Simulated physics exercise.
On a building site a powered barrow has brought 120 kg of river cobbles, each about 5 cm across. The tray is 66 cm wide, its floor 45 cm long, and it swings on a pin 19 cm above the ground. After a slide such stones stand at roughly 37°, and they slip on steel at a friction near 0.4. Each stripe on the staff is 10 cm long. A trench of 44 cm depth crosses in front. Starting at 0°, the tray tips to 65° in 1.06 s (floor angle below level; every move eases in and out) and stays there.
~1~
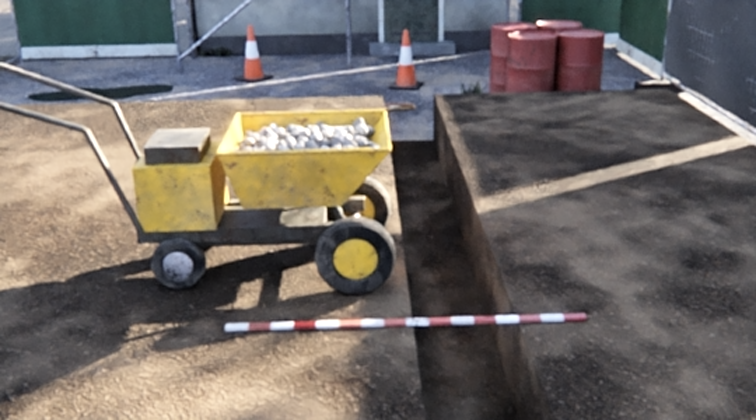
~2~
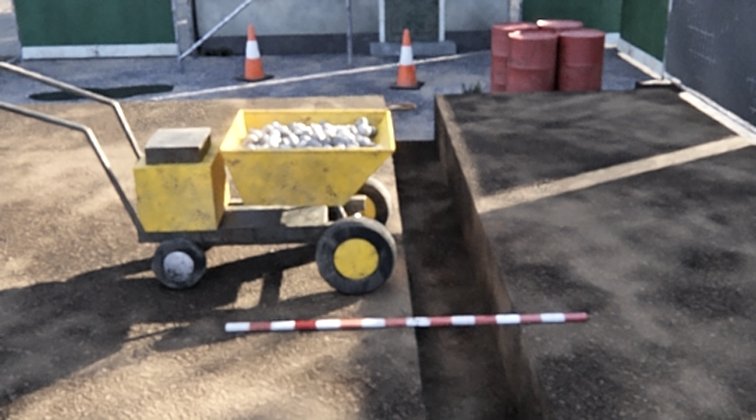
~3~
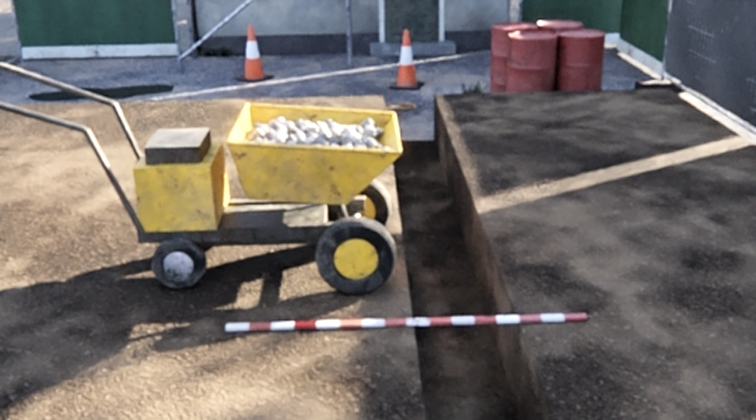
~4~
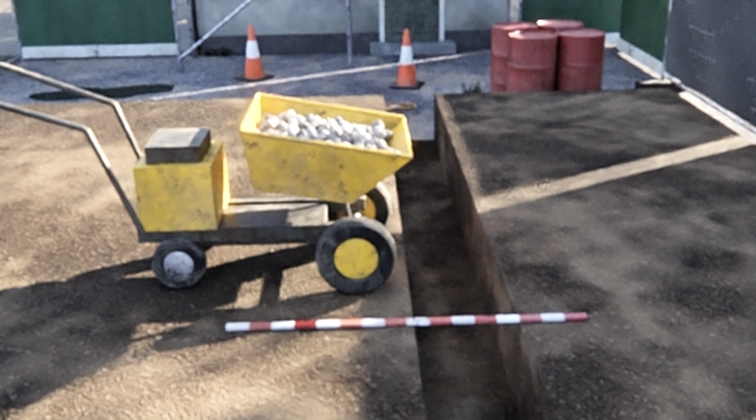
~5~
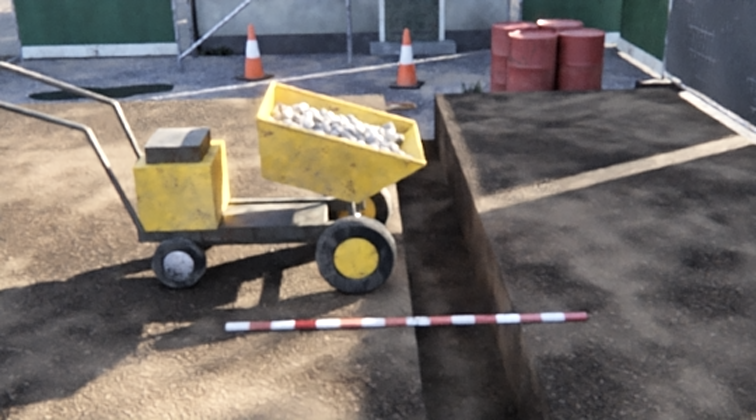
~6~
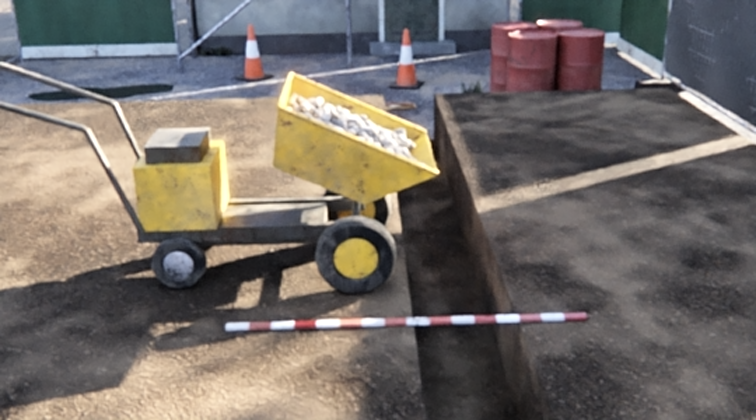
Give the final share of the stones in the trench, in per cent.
Some 56 per cent of it.
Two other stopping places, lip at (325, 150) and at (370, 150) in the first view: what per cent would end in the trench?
First some 100, then 70 per cent.
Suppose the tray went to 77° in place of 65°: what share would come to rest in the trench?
It would be near 45 per cent.
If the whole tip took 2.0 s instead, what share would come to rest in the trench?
Then about 65 per cent.
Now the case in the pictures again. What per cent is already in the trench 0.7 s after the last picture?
Some 10 per cent.
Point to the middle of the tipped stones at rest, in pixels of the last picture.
Their middle is at about (489, 313).
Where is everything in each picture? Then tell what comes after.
The first frame shows lip at (390, 150), floor tilted 0°, highest stones at (308, 134).
In the second frame, the tray is at 1°, its lip at (394, 150); the top of the load is at (297, 133).
The third frame shows lip at (401, 153), floor tilted 5°, highest stones at (288, 128).
In the fourth frame, the tray is at 11°, its lip at (412, 157); the top of the load is at (280, 121).
The fifth frame shows lip at (425, 164), floor tilted 17°, highest stones at (292, 113).
In the sixth frame, the tray is at 25°, its lip at (437, 174); the top of the load is at (299, 103).
Then, 0.4 s after the last picture the floor is at 55°, 100 % in the tray; the foremost stones are at (457, 196).
Then, 0.7 s after the last picture the floor is at 65°, 73 % in the tray, 12 % in the trench, 15 % past the trench; the foremost stones are at (537, 258).
Then, 1.1 s after the last picture the floor is at 65°, 38 % in the tray, 20 % in the trench, 42 % past the trench; the foremost stones are at (623, 249).
Then, 3.0 s after the last picture the floor is at 65°, 0 % in the tray, 56 % in the trench, 44 % past the trench; the foremost stones are at (685, 237).
